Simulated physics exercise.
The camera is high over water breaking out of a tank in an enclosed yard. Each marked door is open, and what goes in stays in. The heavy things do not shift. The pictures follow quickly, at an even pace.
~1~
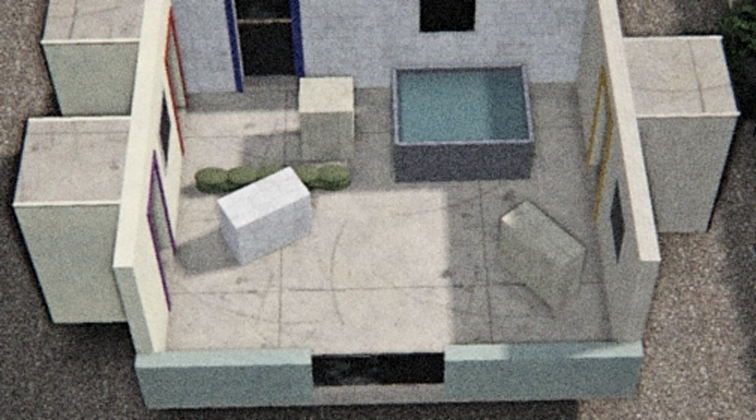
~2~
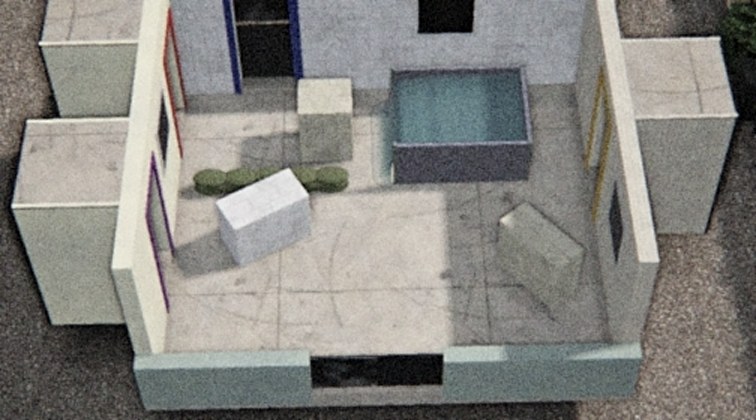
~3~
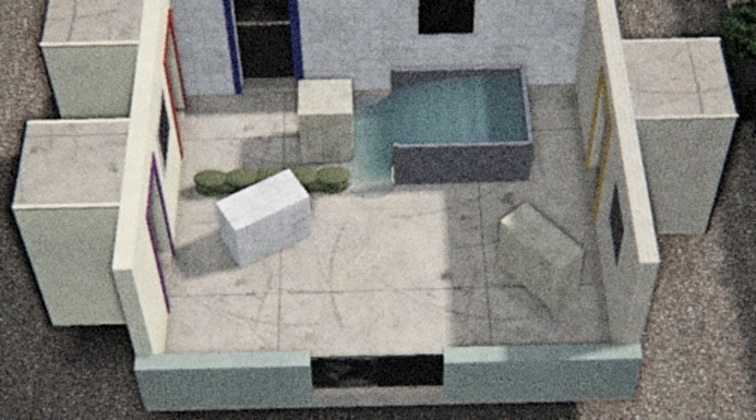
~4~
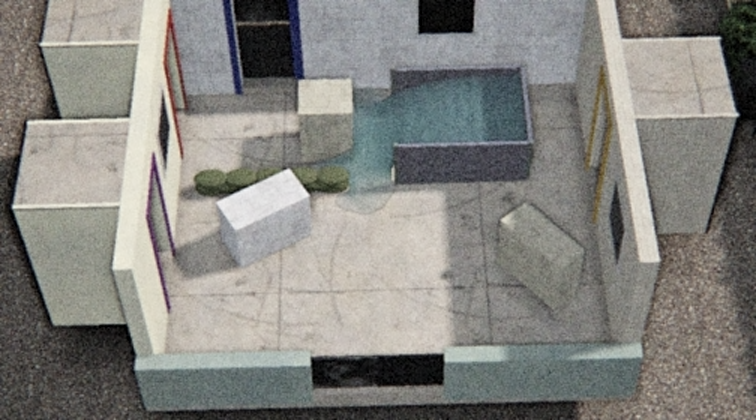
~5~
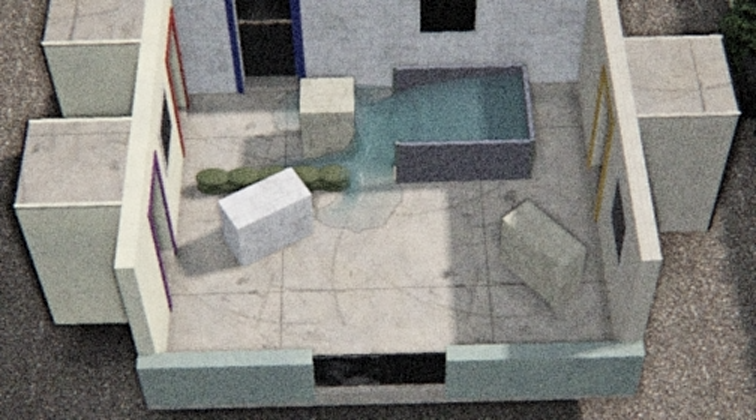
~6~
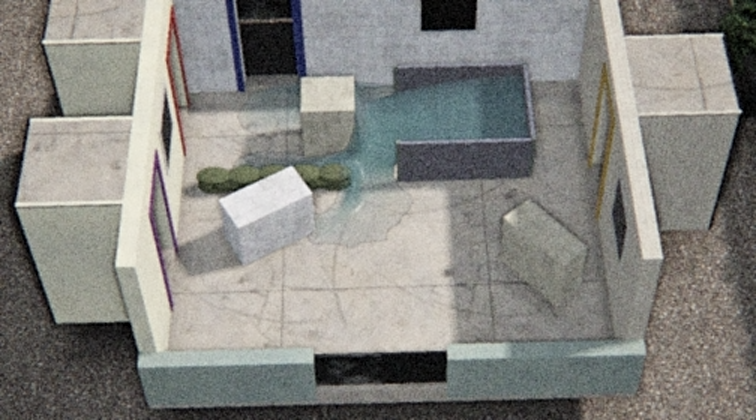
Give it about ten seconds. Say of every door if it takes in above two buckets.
One by one: The red door takes more than that; the purple door stays under that; the yellow door stays under that; the blue door takes more than that.
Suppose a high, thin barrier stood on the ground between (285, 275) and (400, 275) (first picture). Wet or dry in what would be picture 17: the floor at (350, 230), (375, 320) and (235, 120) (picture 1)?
In turn: Under water, free of water, wet.
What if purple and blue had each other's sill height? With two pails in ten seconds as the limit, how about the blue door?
In short: Blue takes less.
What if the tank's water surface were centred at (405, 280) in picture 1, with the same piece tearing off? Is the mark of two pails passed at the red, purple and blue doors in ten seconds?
In short: The red one keeps below it, the purple one goes over, the blue one holds.
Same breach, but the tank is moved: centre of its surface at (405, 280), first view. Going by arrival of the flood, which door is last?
The one in yellow.
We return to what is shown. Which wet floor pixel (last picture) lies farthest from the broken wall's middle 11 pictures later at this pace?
Around (231, 379).
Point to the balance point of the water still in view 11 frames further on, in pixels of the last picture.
Roughly at (355, 161).
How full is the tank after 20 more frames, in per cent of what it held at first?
Some 22 per cent.
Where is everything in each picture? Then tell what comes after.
The first picture shows still water in the water tank at (461, 107).
In the second picture, the front is at (380, 107), out from the gap at (396, 130).
In the third picture, water pours out at (396, 134) and has run to (358, 103).
In the fourth picture, water pours out at (397, 135) and has run to a hidden place.
In the fifth picture, the front is at a hidden place, out from the gap at (398, 134).
In the sixth picture, water pours out at (399, 133) and has run to a hidden place.
A moment on, water covers 35 % of the floor; the red door under two buckets in, the purple door not reached, the yellow door not reached, the blue door under two buckets in.
Next, water covers 60 % of the floor; the red door far over two buckets in, the purple door wet at the sill, nothing in, the yellow door not reached, the blue door under two buckets in.
Then, water covers 75 % of the floor; the red door far over two buckets in, the purple door wet at the sill, nothing in, the yellow door not reached, the blue door under two buckets in.
Later, water covers 85 % of the floor; the red door far over two buckets in, the purple door wet at the sill, nothing in, the yellow door wet at the sill, nothing in, the blue door over two buckets in.
In the end, water covers 95 % of the floor; the red door far over two buckets in, the purple door wet at the sill, nothing in, the yellow door wet at the sill, nothing in, the blue door over two buckets in.
